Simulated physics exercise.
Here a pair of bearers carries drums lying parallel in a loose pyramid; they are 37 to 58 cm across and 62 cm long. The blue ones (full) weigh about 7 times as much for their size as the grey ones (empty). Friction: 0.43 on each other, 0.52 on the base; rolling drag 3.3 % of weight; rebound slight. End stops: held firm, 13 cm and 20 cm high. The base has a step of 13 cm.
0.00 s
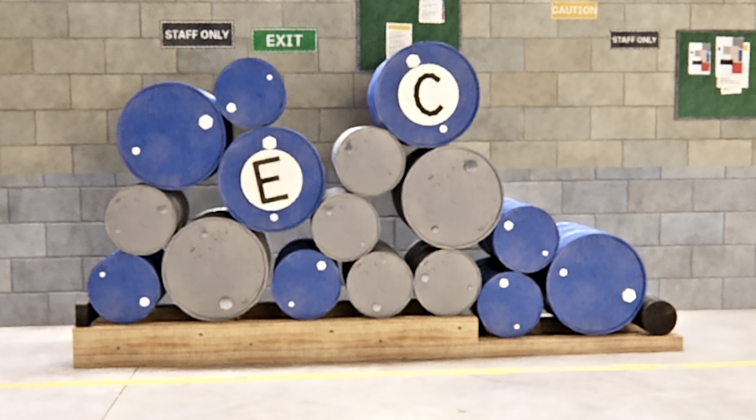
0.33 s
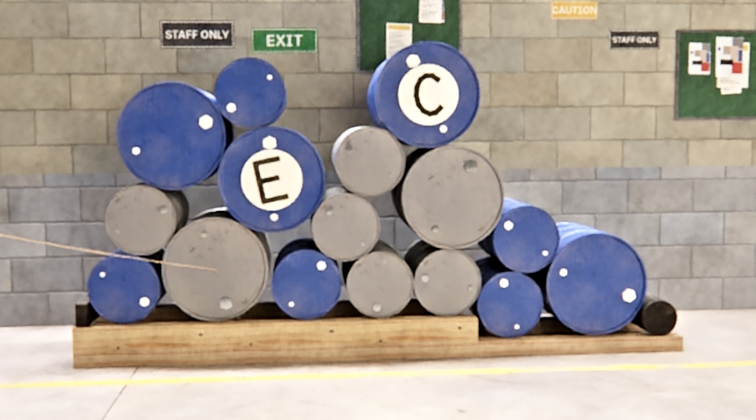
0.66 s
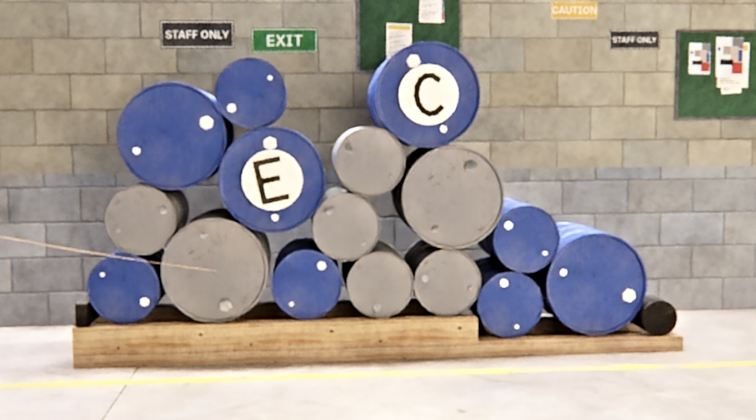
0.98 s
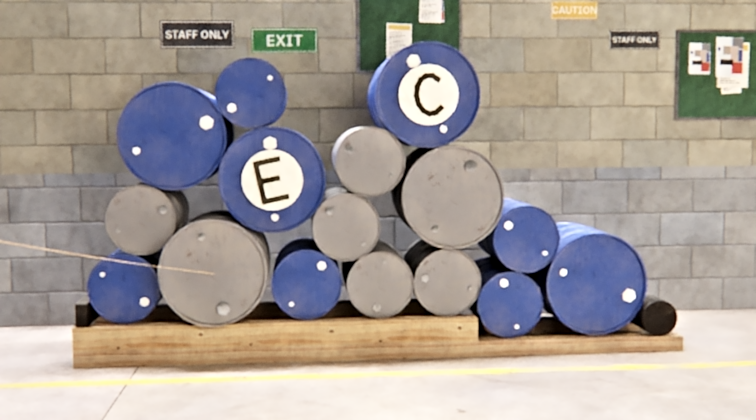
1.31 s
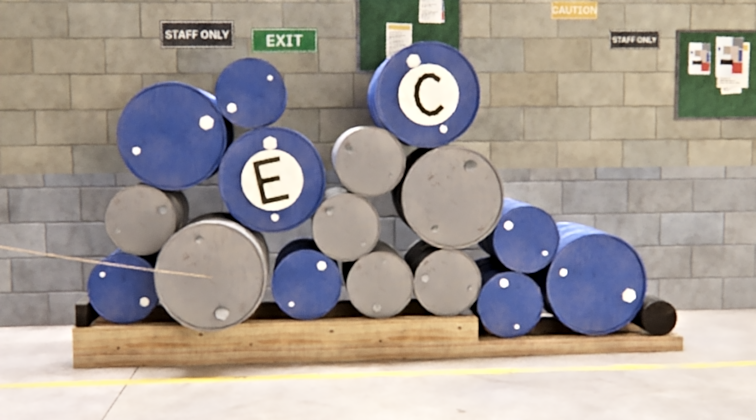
In a warehouse with a brick wall, blue and gray drums sat stacked on wooden beams when a strap appeared from the left and slowly drew a large gray bottom drum slightly forward, while the others stayed still.
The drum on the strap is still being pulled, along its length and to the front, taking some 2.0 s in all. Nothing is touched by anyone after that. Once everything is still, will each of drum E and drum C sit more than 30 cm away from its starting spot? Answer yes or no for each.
Drum E: Yes, drum C: No.
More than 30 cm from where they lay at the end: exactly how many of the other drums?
Tally: 4.
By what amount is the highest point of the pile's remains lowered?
Drop in height: About 0 cm.
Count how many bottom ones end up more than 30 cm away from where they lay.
Count: 0.
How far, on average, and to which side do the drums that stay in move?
On average they drift left by around 0 cm.
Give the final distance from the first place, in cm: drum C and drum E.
Drum C: 5, drum E: 60.
After 2.54 s, 0 now displaced over 30 cm; E 5 cm left and 9 cm down; C in place.
After 2.93 s, 2 now displaced over 30 cm; E 33 cm left and 48 cm down; C in place.
After 3.49 s, 4 now displaced over 30 cm; 1 off the left end of the bearers; E 33 cm left and 48 cm down; C 2.8 cm left.
After 4.38 s, 4 now displaced over 30 cm; 2 off the left end of the bearers; E 33 cm left and 48 cm down; C 2.8 cm left.
In the end, by 5.3 s, 4 moved over 30 cm; 2 off the left end of the bearers; E 33 cm left and 48 cm down; C 2.8 cm left; top of the pile 1.7 m high, from 1.7 m.
